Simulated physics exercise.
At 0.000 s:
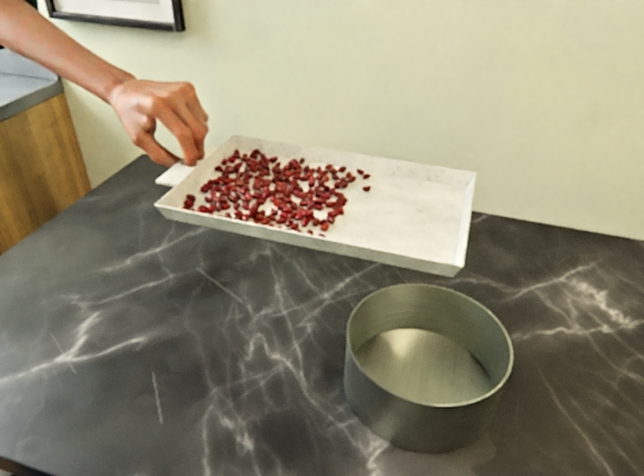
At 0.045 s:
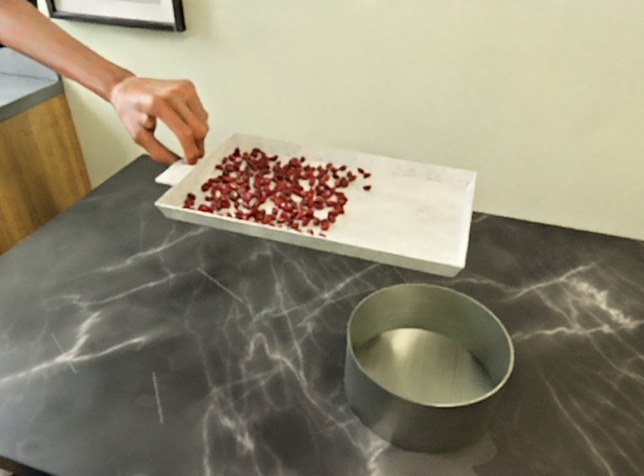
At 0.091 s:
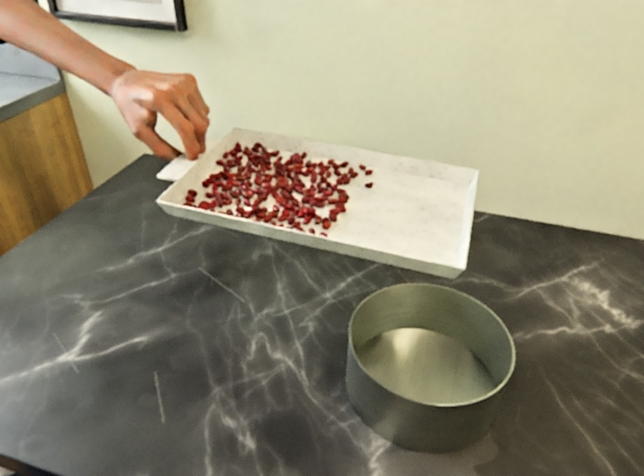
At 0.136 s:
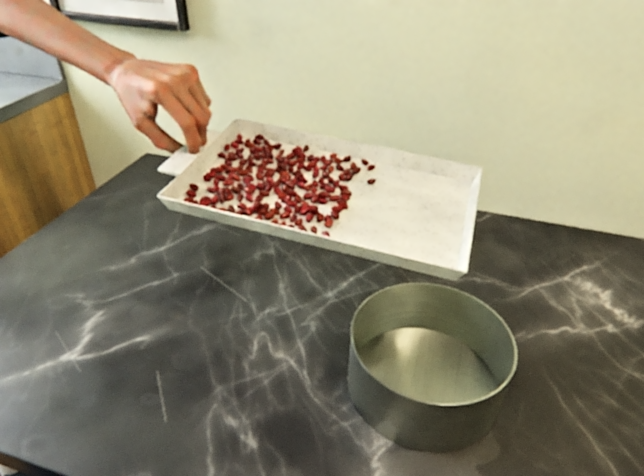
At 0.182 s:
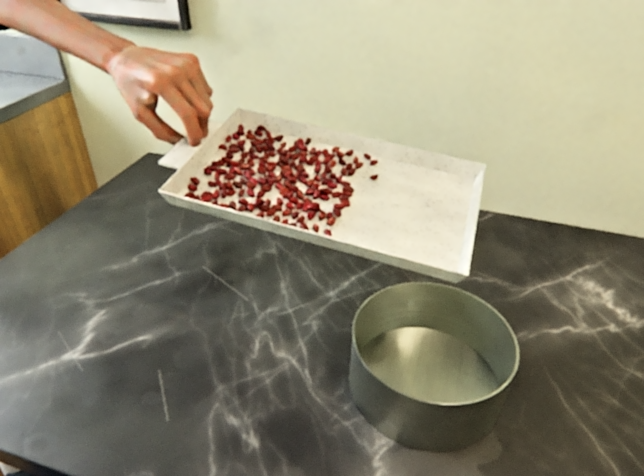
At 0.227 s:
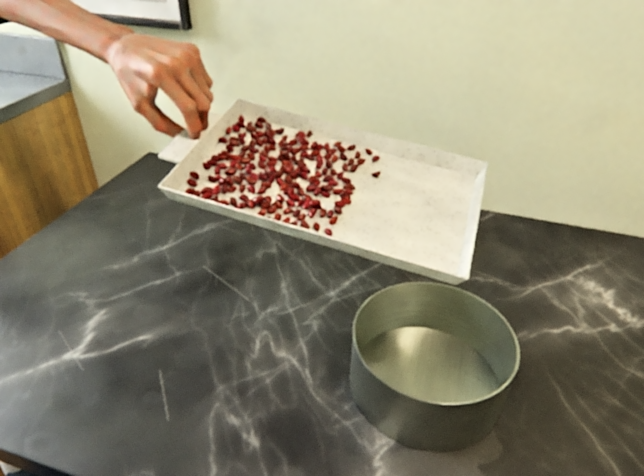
A shallow white tray with dark red beans clustered toward its left half starts out nearly level above a black marbled counter, beside a round metal pot. A hand at its left end gradually raises that side, so the tray slants slightly down to the right while the beans barely shift.
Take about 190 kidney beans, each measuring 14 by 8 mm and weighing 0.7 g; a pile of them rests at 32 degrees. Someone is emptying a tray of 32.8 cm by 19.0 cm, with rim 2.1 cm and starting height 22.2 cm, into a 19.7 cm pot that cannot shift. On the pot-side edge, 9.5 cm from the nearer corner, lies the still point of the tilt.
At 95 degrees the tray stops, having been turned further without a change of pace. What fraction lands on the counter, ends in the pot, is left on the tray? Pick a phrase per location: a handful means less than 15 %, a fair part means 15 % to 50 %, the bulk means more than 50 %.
Counter: A handful, pot: The bulk, left on the tray: A handful.
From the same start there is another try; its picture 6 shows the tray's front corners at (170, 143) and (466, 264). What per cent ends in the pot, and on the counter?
Final per cent - pot 45, counter 55.
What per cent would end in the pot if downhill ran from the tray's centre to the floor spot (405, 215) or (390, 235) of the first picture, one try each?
I'd put it at roughly 45 per cent for the first tilt and roughly 80 per cent for the second.
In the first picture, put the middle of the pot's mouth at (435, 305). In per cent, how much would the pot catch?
With the pot there, close to 35 per cent.
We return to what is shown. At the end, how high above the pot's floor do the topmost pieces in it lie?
Around 2.0 cm above the floor.
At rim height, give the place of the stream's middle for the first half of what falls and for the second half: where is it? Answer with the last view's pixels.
Around (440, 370), then around (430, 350).
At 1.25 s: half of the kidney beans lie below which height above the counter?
Roughly 6 centimetres.
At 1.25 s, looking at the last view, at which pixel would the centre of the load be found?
Around (421, 370).
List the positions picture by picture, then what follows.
The first picture shows tray tilt 0 degrees, front corners at (164, 203) and (456, 260); middle of the pieces at (278, 188); pot at (428, 337).
The second picture shows tray tilt 1 degrees, front corners at (164, 202) and (456, 261); middle of the pieces at (279, 187).
The third picture shows tray tilt 2 degrees, front corners at (165, 198) and (458, 263); middle of the pieces at (280, 184).
The fourth picture shows tray tilt 5 degrees, front corners at (167, 194) and (460, 265), lowest corner right front; middle of the pieces at (282, 178).
The fifth picture shows tray tilt 8 degrees, front corners at (168, 189) and (461, 268), lowest corner right front; middle of the pieces at (284, 173).
The sixth picture shows tray tilt 11 degrees, front corners at (168, 184) and (461, 271), lowest corner right front; middle of the pieces at (279, 174); pot at (434, 335). Its pace works out near 65 degrees a second.
After 0.84 s, tilt 50 degrees; the tray holds 95 %, the pot 0 %.
After 1.25 s, tilt 77 degrees; the tray holds 35 %, the pot 50 %.
Then, at 1.75 s, tilt 95 degrees; the tray holds 0 %, the pot 95 %.
In the end, at 2.3 s, counter 5 %, pot 95 %, tray 0 %.
